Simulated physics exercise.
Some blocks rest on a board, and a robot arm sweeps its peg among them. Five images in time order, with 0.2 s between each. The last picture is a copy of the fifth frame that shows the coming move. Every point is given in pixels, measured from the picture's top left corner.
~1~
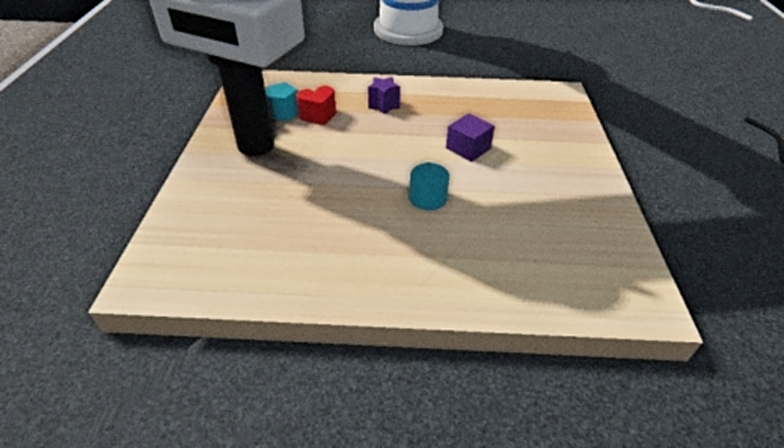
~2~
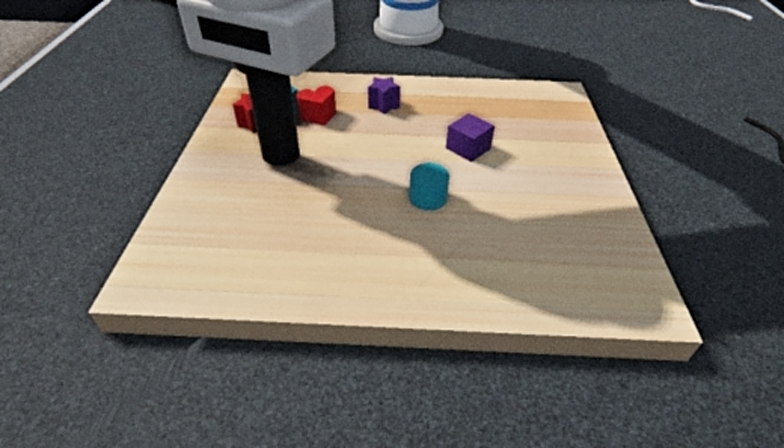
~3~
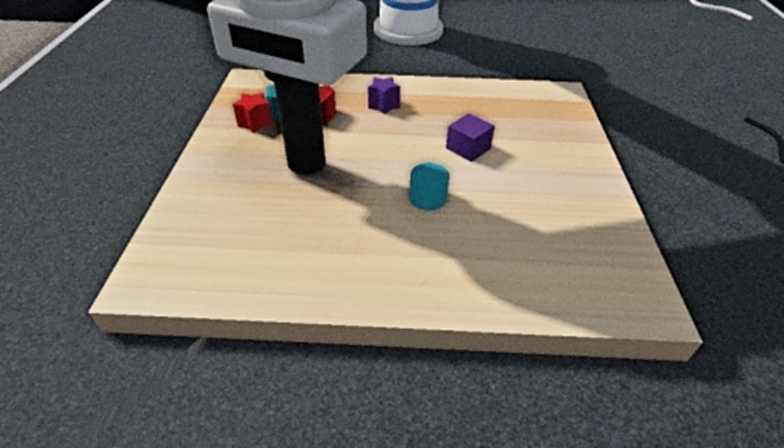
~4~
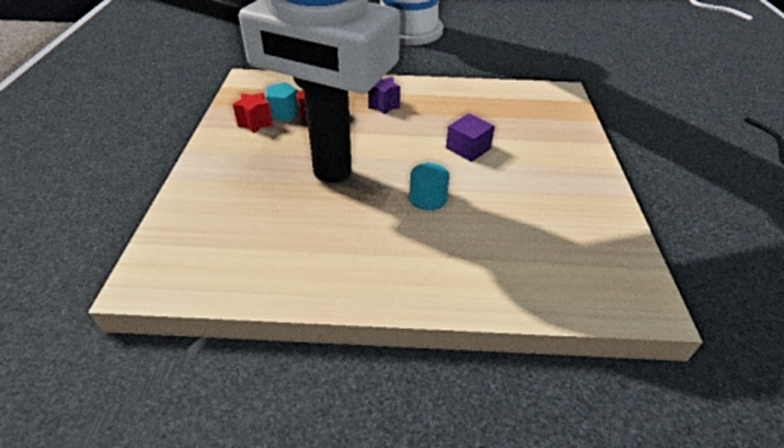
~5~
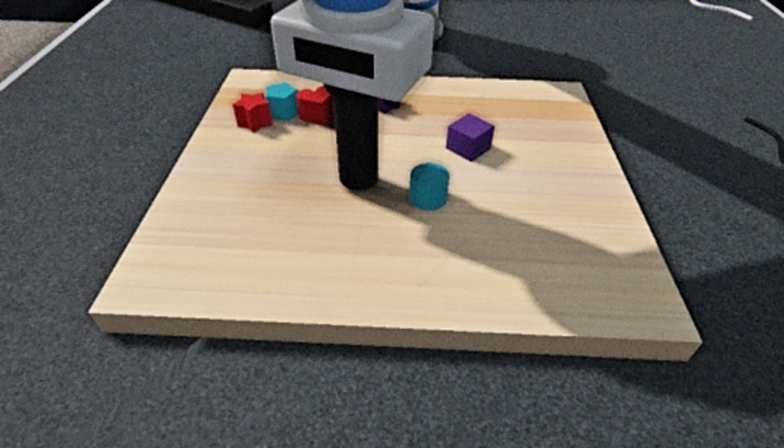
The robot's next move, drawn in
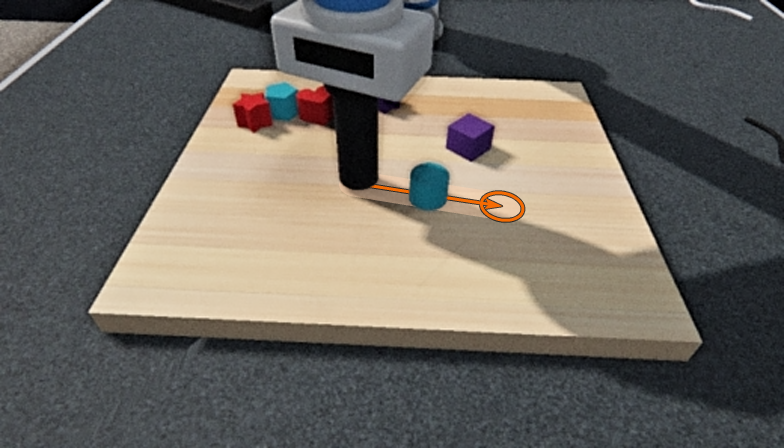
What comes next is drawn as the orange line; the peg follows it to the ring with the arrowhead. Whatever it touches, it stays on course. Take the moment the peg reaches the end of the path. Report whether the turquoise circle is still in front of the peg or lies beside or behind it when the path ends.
The block stays ahead.
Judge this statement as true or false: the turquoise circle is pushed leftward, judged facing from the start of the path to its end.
My answer: False.
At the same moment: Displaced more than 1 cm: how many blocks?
One block, no more.
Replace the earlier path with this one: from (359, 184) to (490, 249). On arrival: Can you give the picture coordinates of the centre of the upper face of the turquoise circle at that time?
At pixel (466, 177).
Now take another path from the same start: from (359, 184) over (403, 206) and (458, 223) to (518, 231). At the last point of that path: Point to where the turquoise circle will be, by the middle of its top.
By then it is at (474, 173).
Drawn move, from (359, 184) to (502, 206).
On the path given first. One third of the way, peg at (407, 185); turquoise circle at (447, 177).
Two thirds of the way, peg at (456, 193); turquoise circle at (497, 188).
At the end, peg at (503, 200); turquoise circle at (543, 203); purple square piece still.
